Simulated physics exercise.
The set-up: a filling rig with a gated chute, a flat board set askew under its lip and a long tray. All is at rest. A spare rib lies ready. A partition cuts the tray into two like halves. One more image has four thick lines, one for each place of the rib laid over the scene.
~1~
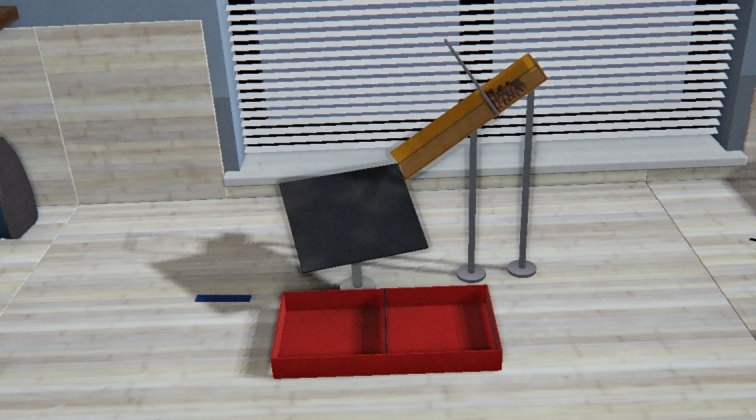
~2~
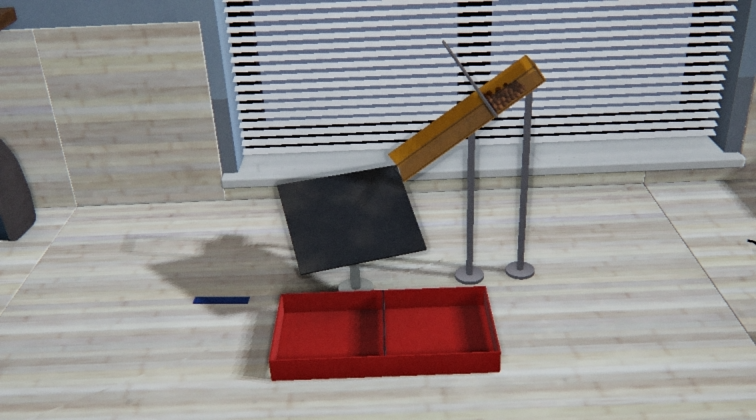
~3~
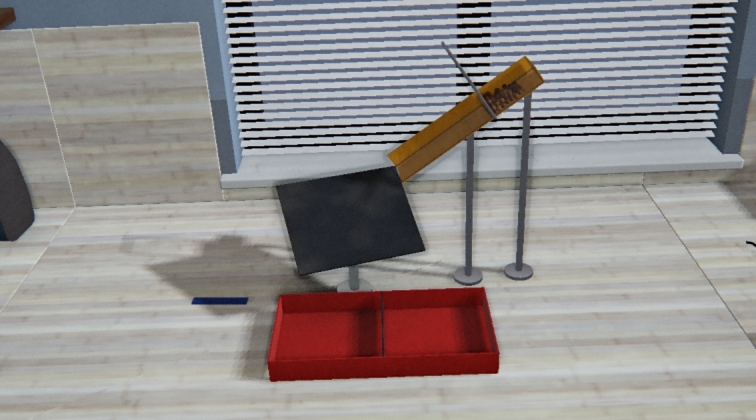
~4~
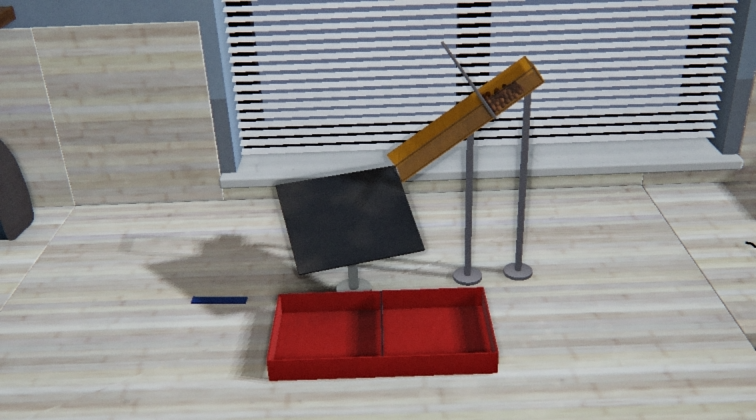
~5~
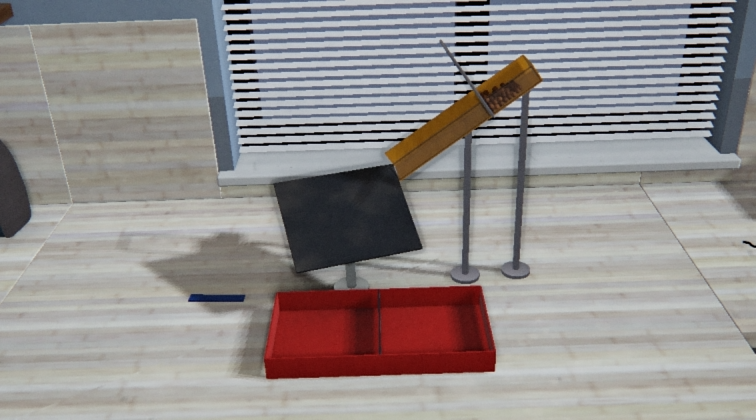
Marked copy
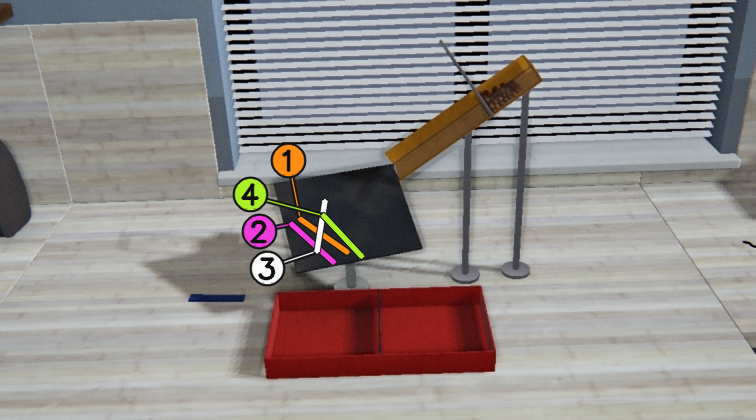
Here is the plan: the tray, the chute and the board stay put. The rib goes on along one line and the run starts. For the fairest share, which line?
The best line is 1.
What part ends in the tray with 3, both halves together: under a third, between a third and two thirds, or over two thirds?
It is over two thirds.
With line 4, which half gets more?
Right.
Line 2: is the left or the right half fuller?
The left half.
On the marked copy, line 1 from (300, 219) to (347, 252); line 2 from (291, 224) to (333, 262); line 3 from (324, 201) to (317, 251); line 4 from (323, 215) to (361, 256).
If 1 is chosen, of what is caught, roughly half in the left half, roughly half in the right.
If 2 is chosen, of what is caught, the larger part in the left half, about a tenth in the right.
If 3 is chosen, of what is caught, almost all in the left half, about a tenth in the right.
If 4 is chosen, of what is caught, about a tenth in the left half, the larger part in the right.
